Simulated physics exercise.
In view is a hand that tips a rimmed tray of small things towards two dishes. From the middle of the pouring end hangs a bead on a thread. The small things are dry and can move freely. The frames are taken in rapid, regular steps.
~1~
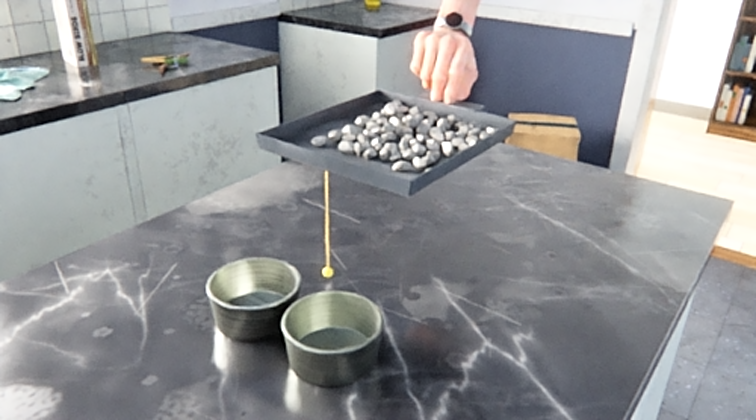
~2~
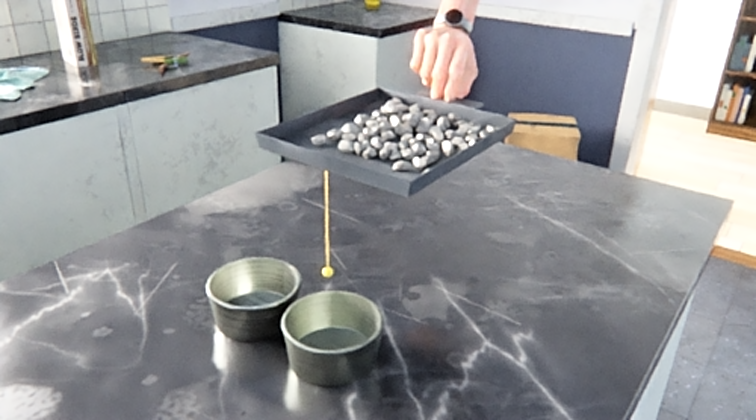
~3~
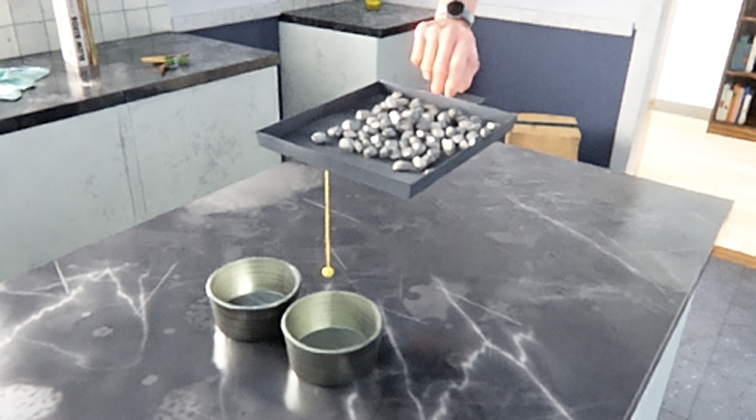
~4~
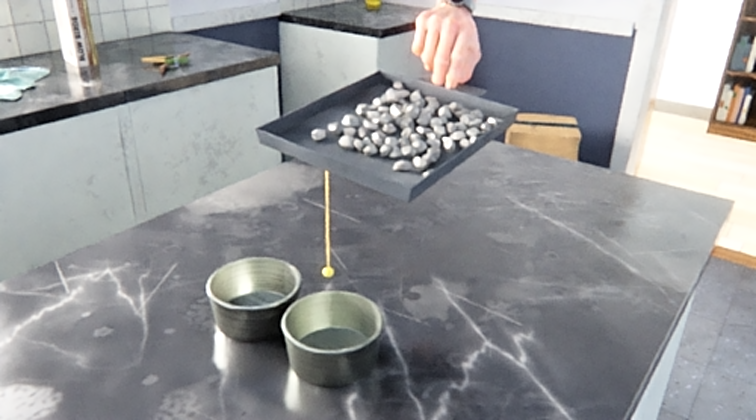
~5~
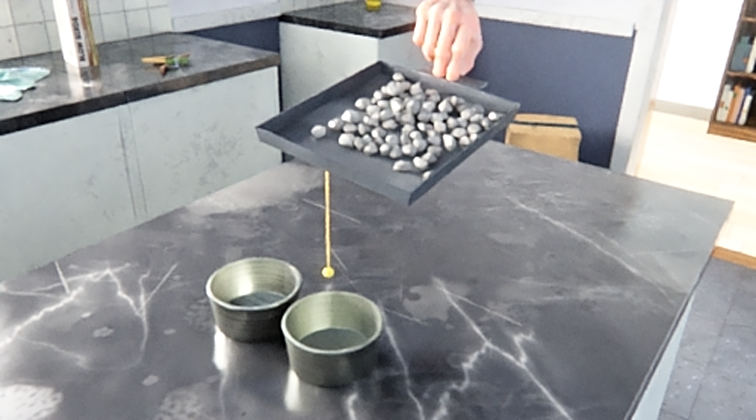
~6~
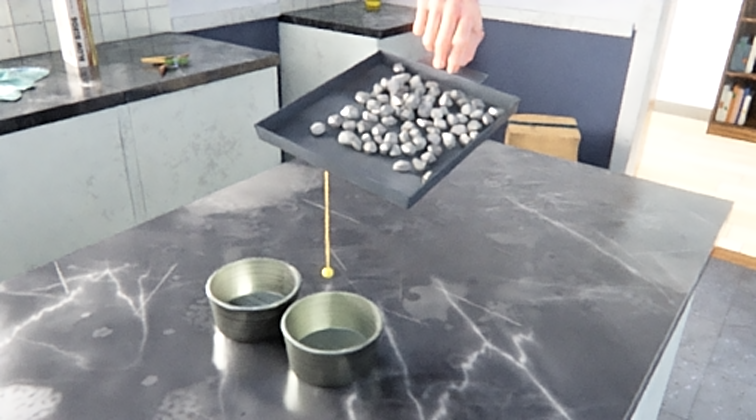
A hand slowly tilts a dark tray of grey pebbles above two round dishes.
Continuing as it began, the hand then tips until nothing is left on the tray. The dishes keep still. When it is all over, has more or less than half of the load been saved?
Result: Mostly missed.
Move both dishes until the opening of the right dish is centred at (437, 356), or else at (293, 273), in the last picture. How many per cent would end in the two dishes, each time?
Trial 1 around 50 percent, trial 2 around 0 percent.
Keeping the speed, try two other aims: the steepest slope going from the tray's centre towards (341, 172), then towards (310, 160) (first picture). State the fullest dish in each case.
Taking them in order: Right side, followed by left side.
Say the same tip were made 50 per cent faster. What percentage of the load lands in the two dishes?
That works out at some 20 per cent.
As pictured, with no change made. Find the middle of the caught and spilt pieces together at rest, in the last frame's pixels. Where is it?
The centre comes to rest near (380, 362).
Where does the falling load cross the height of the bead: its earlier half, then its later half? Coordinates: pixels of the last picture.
I'd say around (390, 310) at first, then around (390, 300).
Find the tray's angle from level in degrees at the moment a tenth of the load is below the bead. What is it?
Around 80° at that moment.
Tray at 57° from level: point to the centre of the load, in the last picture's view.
Centre estimate: (405, 147).
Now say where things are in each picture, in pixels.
Corners of the pouring end at (259, 133) and (410, 179), level; middle of the load at (407, 133), bits of gravel; left dish at (222, 317); right dish at (301, 360); bead on its thread at (328, 272), in the first picture.
Corners of the pouring end at (259, 133) and (410, 180), level; middle of the load at (407, 132), in the second picture.
Corners of the pouring end at (259, 131) and (410, 182), tipped barely, lowest at the right corner; middle of the load at (407, 129), in the third picture.
Corners of the pouring end at (259, 128) and (410, 186), tipped a little, lowest at the right corner; middle of the load at (408, 124), in the fourth picture.
Corners of the pouring end at (259, 126) and (410, 191), tipped a little, lowest at the right corner; middle of the load at (408, 120), in the fifth picture.
Corners of the pouring end at (258, 124) and (409, 194), tipped a little, lowest at the right corner; middle of the load at (408, 115); left dish at (221, 317); right dish at (301, 360), in the sixth picture.
Soon, tray tipped steeply; nearly all on the tray; a stray few in the air.
A while on, tray tipped right over; about half on the tray; about a quarter in the right dish; about a quarter outside both; about a quarter in the air.
Towards the end, tray tipped past a quarter turn; about a third in the right dish; about two thirds outside both.
Finally, tray tipped past a quarter turn; about a third in the right dish; none in the left dish; about two thirds outside both.
